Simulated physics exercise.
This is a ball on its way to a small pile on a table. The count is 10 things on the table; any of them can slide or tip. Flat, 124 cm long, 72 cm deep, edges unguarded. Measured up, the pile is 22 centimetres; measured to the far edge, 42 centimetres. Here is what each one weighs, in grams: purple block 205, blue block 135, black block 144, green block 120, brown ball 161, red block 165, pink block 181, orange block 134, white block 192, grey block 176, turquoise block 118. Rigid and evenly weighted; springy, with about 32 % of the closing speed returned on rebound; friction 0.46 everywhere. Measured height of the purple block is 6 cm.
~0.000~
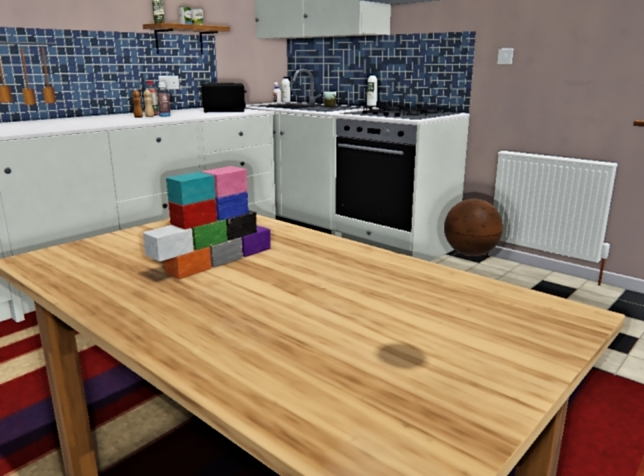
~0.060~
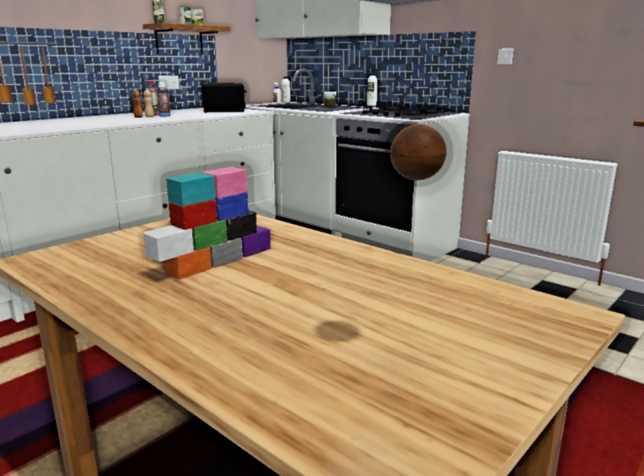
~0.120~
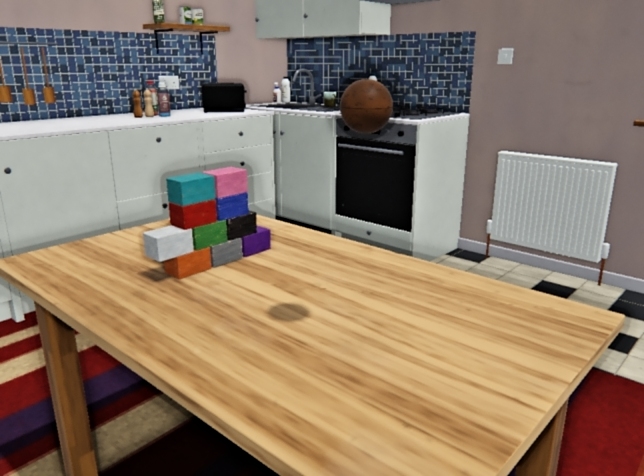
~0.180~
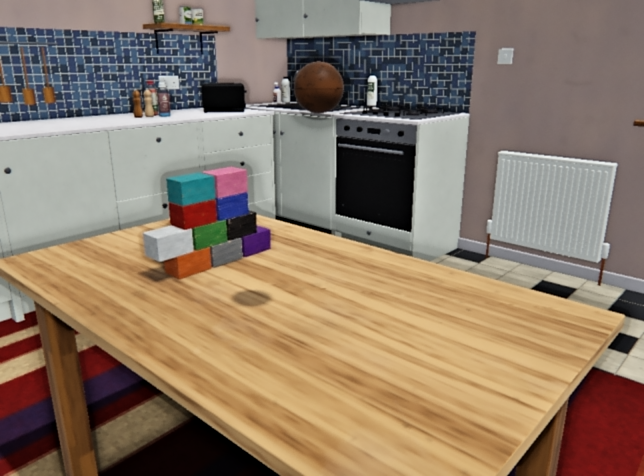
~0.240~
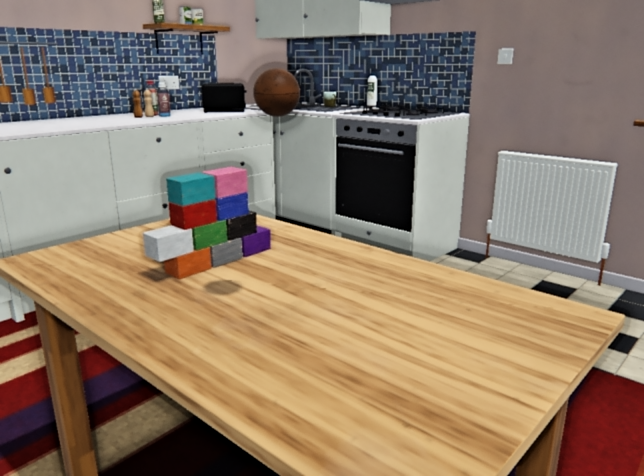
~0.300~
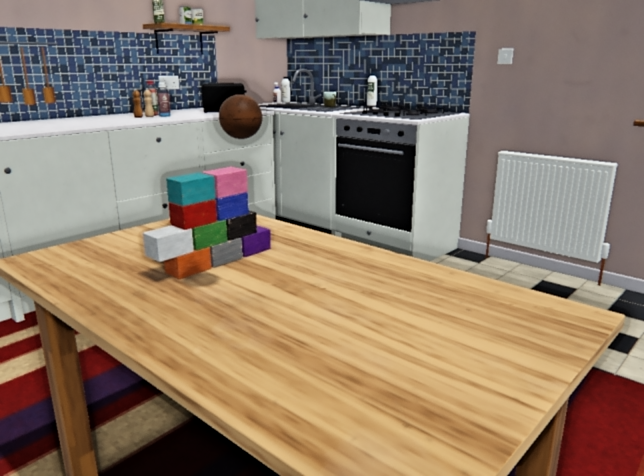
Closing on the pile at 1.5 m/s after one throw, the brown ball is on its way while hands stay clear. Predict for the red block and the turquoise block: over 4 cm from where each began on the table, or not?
My prediction: The red block goes too far, the turquoise block goes too far.
After 0.50 s, brown ball near (186, 249); turquoise block leaning 9° near (174, 187); red block leaning 9° near (182, 210); white block leaning 4°.
After 0.60 s, brown ball near (187, 272); turquoise block leaning 46° near (161, 198); red block leaning 46° near (173, 213); white block leaning 21°.
After 0.70 s, brown ball near (189, 282); red block on its side near (170, 240); turquoise block on its side near (155, 228); white block leaning 12°.
After 0.90 s, brown ball near (189, 286); red block upside down near (189, 238); turquoise block upside down near (150, 216); white block slid 2 cm.
At rest (1.4 s), tipped over on the table, red block and turquoise block; the other 8 in place, give or take 4 cm. Seen from the same camera at the end, red block near (192, 236), turquoise block near (146, 221).
